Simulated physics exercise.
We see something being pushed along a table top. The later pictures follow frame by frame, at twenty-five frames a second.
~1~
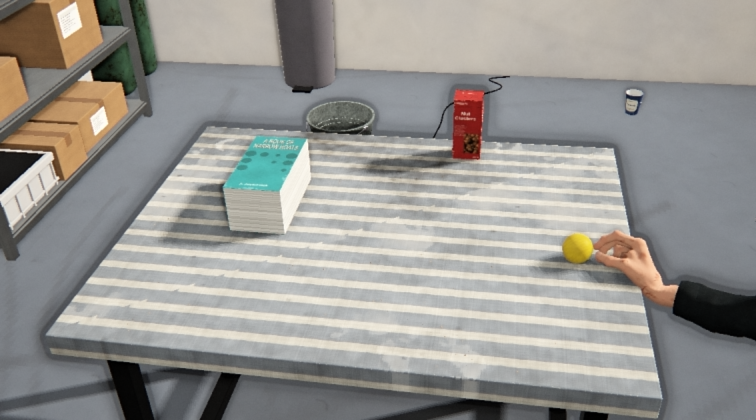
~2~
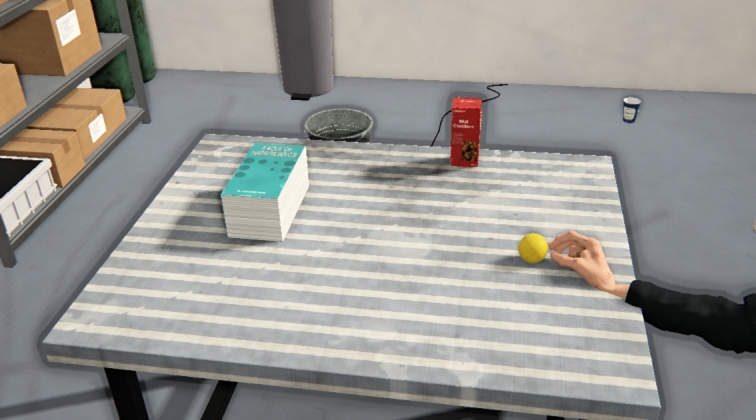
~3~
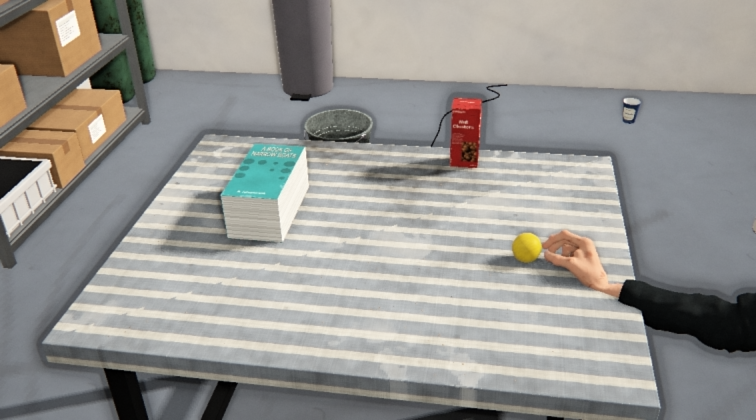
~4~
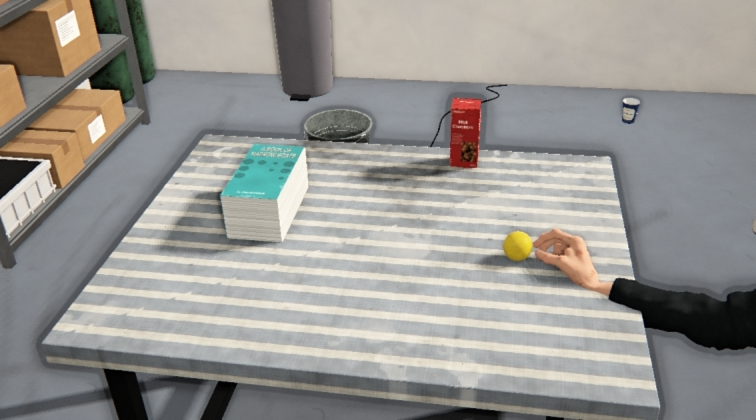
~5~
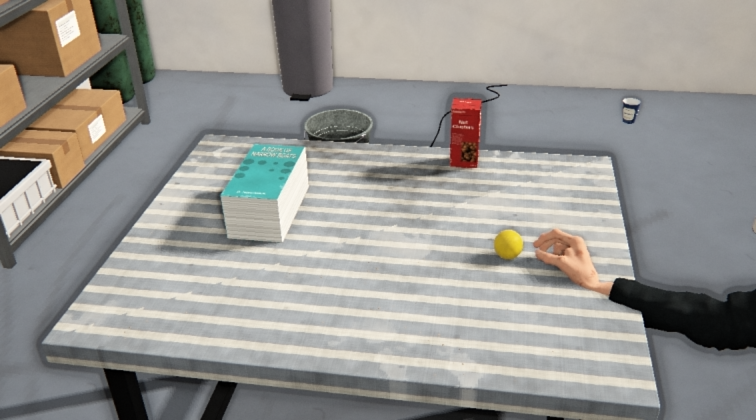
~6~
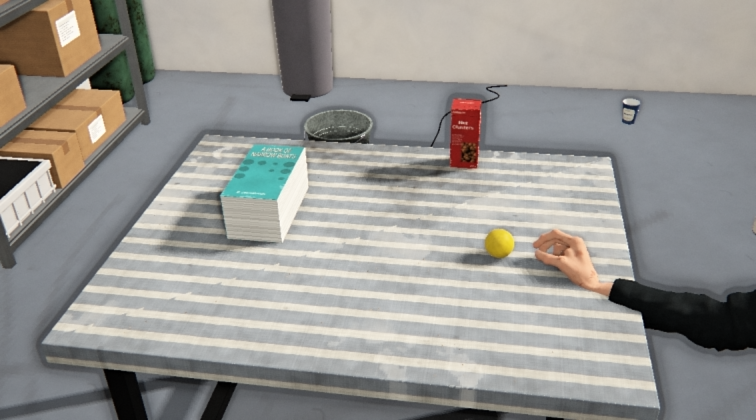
On a striped table top in a storage room, a hand pushes a yellow lemon a short way left, toward a thick teal book, then stays back as the lemon moves slightly farther left, away from the fingers.
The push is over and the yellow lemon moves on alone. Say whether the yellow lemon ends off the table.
The yellow lemon is still on the table.
Then, 0.20 s later than the last frame, yellow lemon moved well along near (462, 237).
Then, 0.40 s later than the last frame, yellow lemon moved well along near (435, 232).
When it is over, moved from the start, yellow lemon. End places, in pixels of the last picture, yellow lemon near (415, 228).
